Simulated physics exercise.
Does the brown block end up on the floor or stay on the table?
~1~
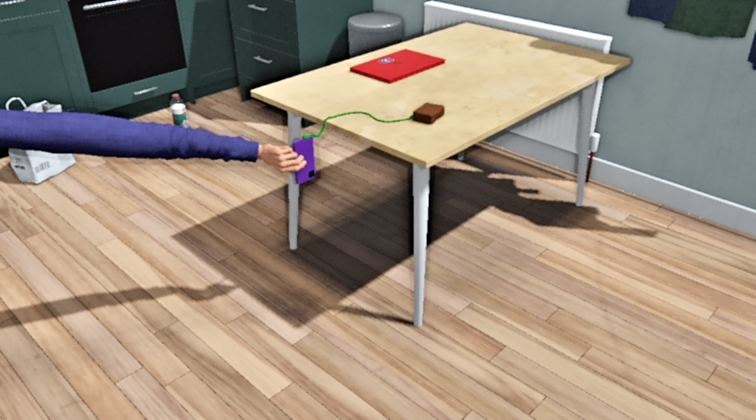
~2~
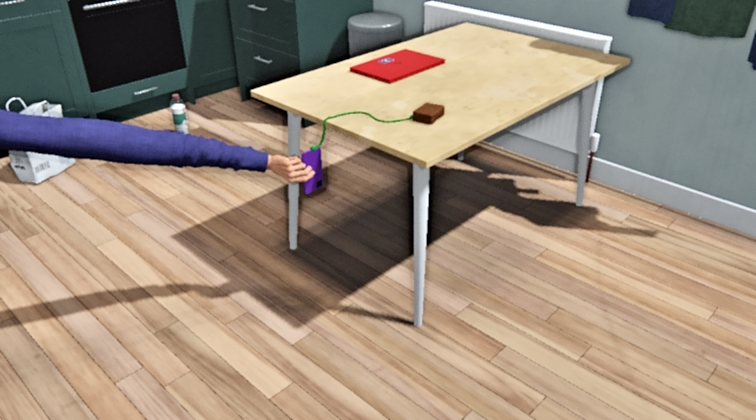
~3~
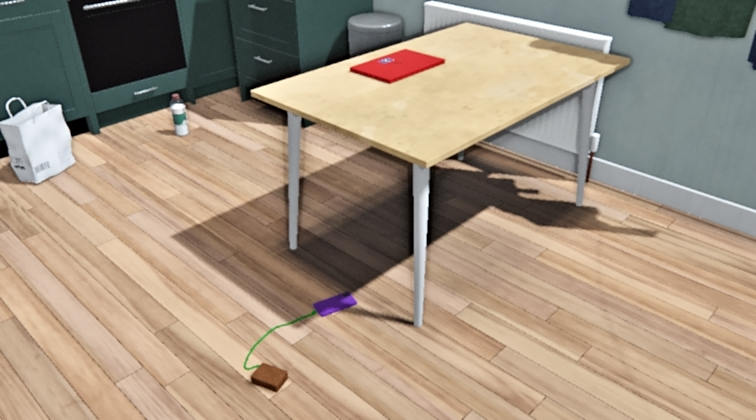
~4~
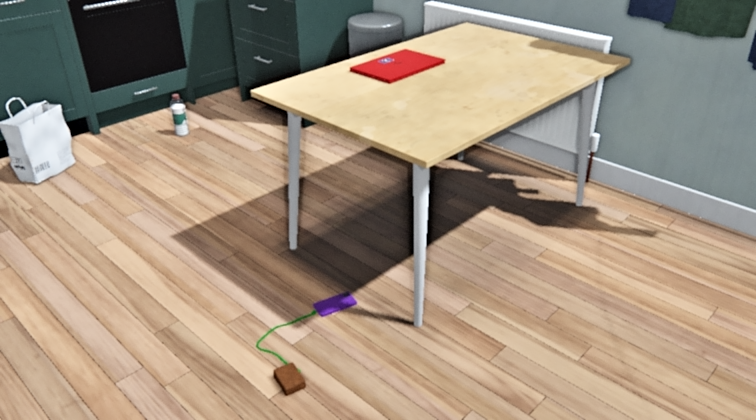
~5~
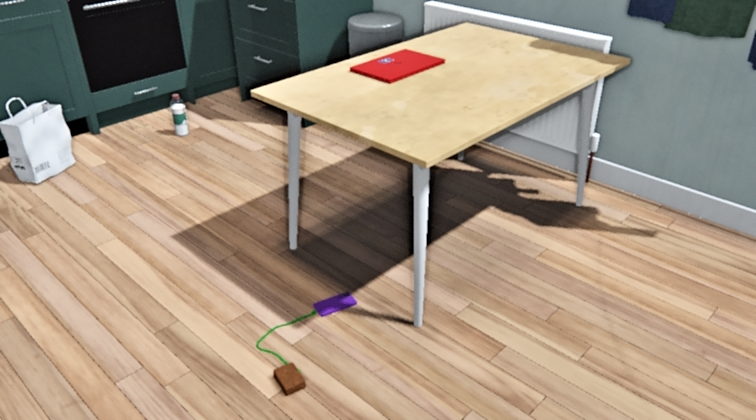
The brown block ends up on the floor, along with the purple phone it is tied to.
